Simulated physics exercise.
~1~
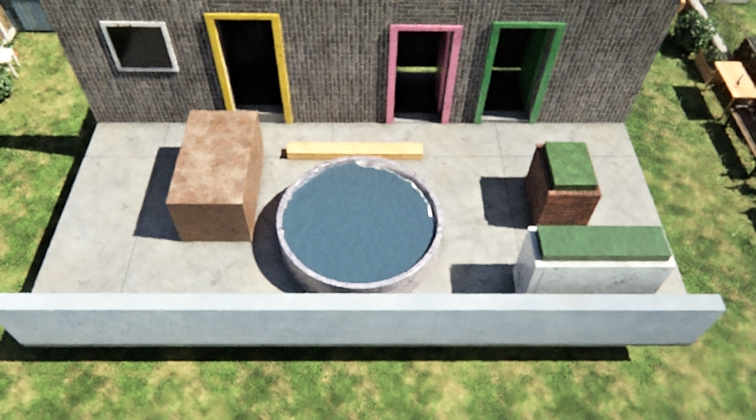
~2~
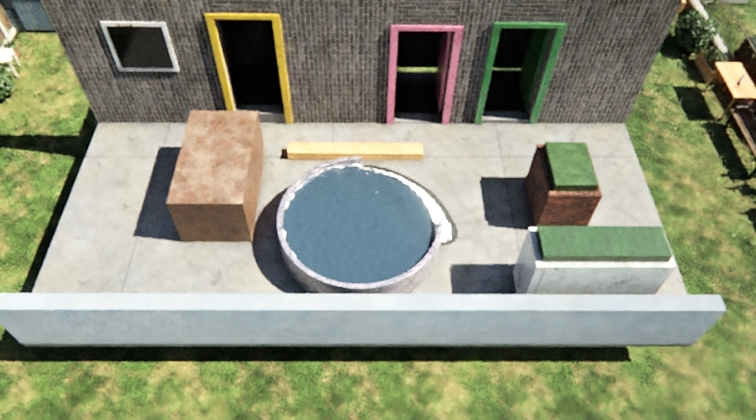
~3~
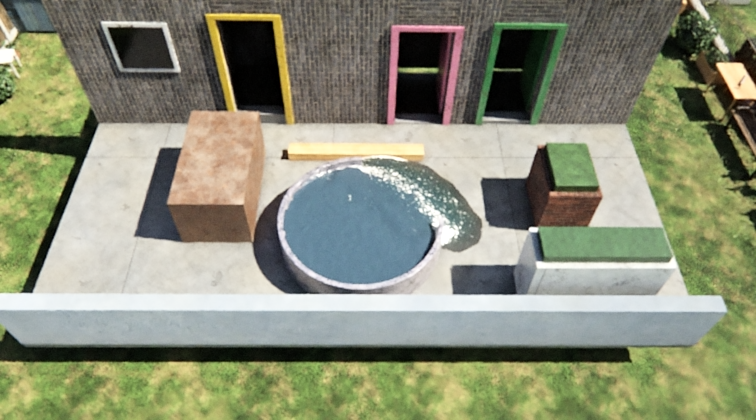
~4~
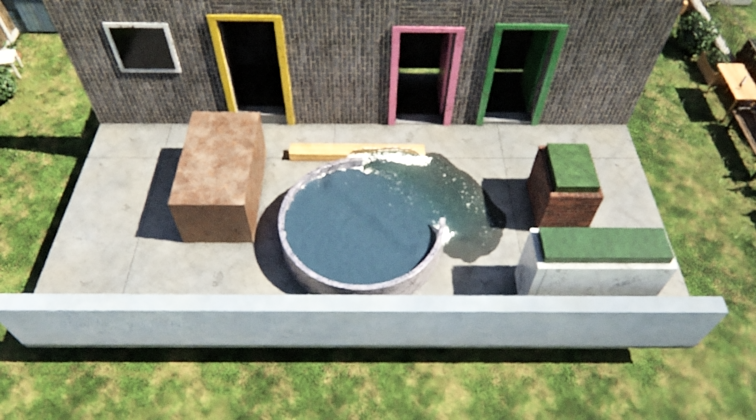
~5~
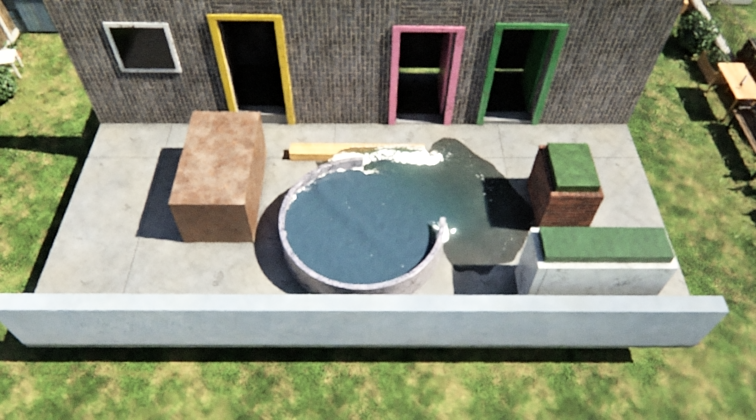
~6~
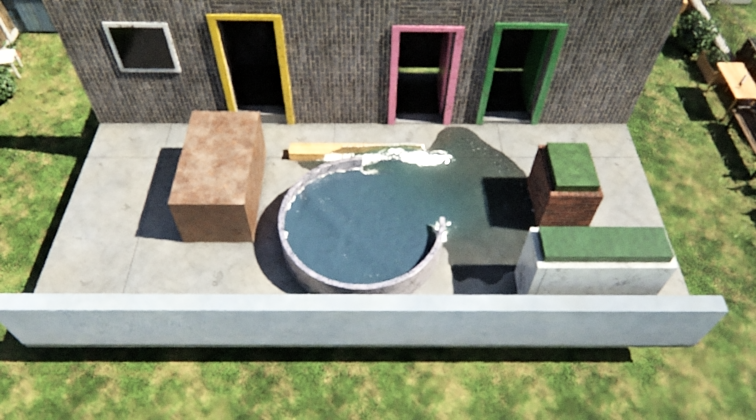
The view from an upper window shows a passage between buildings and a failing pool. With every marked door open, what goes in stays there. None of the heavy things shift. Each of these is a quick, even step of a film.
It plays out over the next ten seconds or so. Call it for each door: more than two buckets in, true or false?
Yellow door false, pink door true, green door true.
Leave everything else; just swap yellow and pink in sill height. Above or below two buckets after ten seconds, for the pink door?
My take: The pink door fails to reach it.
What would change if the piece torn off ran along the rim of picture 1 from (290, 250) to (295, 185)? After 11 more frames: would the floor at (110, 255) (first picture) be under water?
There: Awash.
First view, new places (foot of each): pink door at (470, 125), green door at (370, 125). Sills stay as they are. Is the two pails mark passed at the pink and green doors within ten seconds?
The pink one overflows, and the green one falls short.
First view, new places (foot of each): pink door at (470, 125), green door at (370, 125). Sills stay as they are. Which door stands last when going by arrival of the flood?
I'd go with the yellow one.
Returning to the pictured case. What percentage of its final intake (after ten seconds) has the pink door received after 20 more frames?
Around 75 %.
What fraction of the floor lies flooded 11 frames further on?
I'd say 40 per cent.
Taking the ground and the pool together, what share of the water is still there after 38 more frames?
Roughly 66 per cent.
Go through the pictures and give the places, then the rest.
In the first frame, the pool at (360, 220) is whole and still.
In the second frame, water pours out on the pool's far side and has run to (446, 241).
In the third frame, the front is at (473, 238), out from the gap on the pool's far side.
In the fourth frame, the front is at (496, 236), out from the gap on the pool's far side.
In the fifth frame, the front is at (526, 214), out from the gap on the pool's far side.
In the sixth frame, the front is at a hidden place, out from the gap on the pool's far side.
A moment on, water covers 30 % of the floor; the yellow door not reached, the pink door wet at the sill, nothing in, the green door wet at the sill, nothing in.
Next, water covers 40 % of the floor; the yellow door not reached, the pink door under two buckets in, the green door under two buckets in.
Then, water covers 50 % of the floor; the yellow door wet at the sill, nothing in, the pink door over two buckets in, the green door over two buckets in.
Later, water covers 65 % of the floor; the yellow door wet at the sill, nothing in, the pink door over two buckets in, the green door far over two buckets in.
In the end, water covers 80 % of the floor; the yellow door wet at the sill, nothing in, the pink door over two buckets in, the green door far over two buckets in.
